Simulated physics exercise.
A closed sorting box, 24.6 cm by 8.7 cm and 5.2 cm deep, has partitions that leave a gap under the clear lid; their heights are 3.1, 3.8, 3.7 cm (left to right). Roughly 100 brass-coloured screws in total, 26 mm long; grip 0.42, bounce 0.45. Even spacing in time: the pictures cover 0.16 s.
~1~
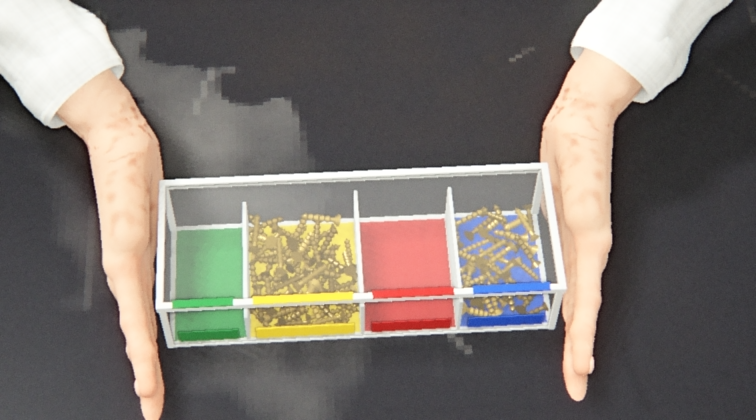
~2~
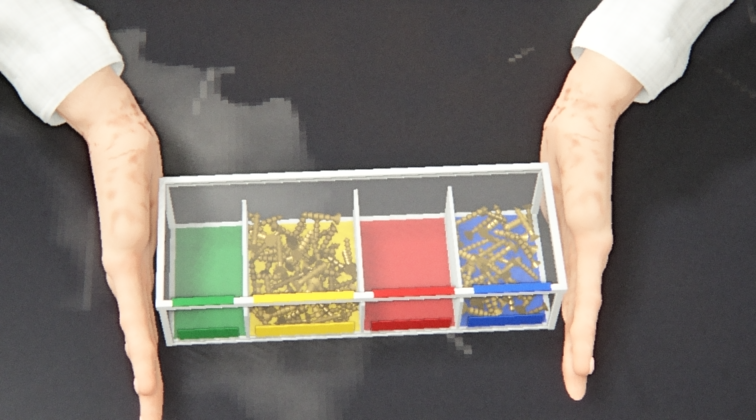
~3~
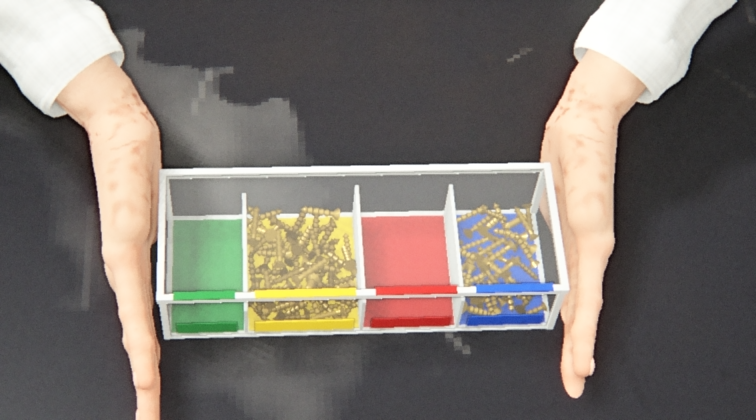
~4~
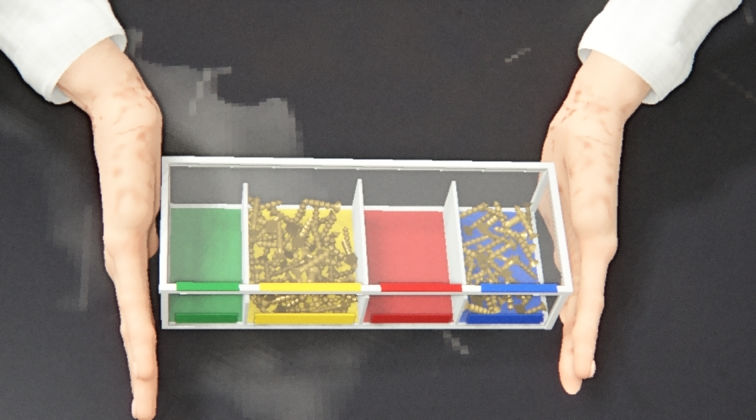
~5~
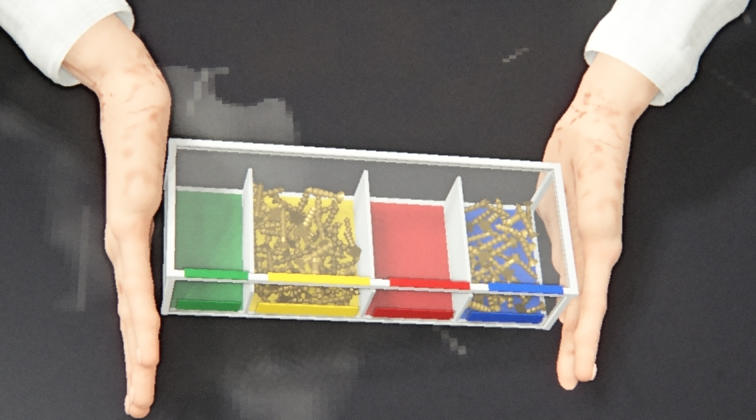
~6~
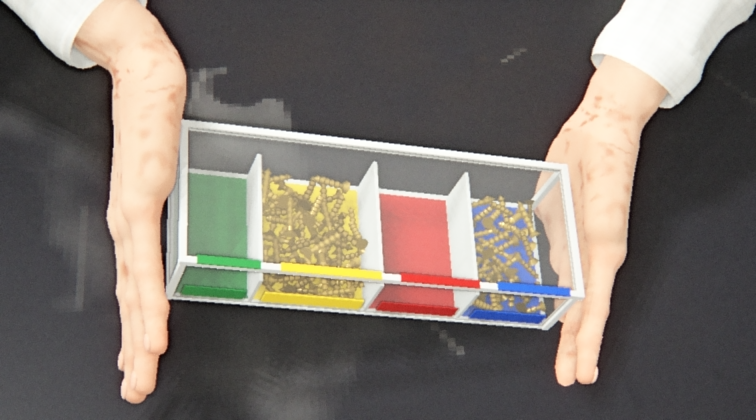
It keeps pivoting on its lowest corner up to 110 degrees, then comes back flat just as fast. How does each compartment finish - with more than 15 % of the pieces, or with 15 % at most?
Red: At most 15 %, blue: More than 15 %, green: At most 15 %, yellow: More than 15 %.
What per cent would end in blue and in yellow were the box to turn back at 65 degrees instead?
Result - blue 40 percent, yellow 45 percent.
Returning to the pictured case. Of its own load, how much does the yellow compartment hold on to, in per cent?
Roughly 70 per cent.
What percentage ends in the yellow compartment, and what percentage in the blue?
Yellow at 45 and blue at 45, in per cent.
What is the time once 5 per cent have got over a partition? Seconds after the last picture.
It comes at roughly 0.60 s.
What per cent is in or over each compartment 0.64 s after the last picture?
Red 5, blue 40, green 0, yellow 55.
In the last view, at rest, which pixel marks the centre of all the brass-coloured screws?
Est. centre at rest: (437, 285) px.
Then, 0.64 s after the last picture, tilt 110 degrees; red 5 %, blue 40 %, yellow 55 %.
Then, 1.06 s after the last picture, tilt 49 degrees; red 10 %, blue 50 %, yellow 45 %.
Then, 1.57 s after the last picture, tilt 0 degrees; red 10 %, blue 50 %, yellow 45 %.
In the end, red 10 %, blue 45 %, green 0 %, yellow 45 %.
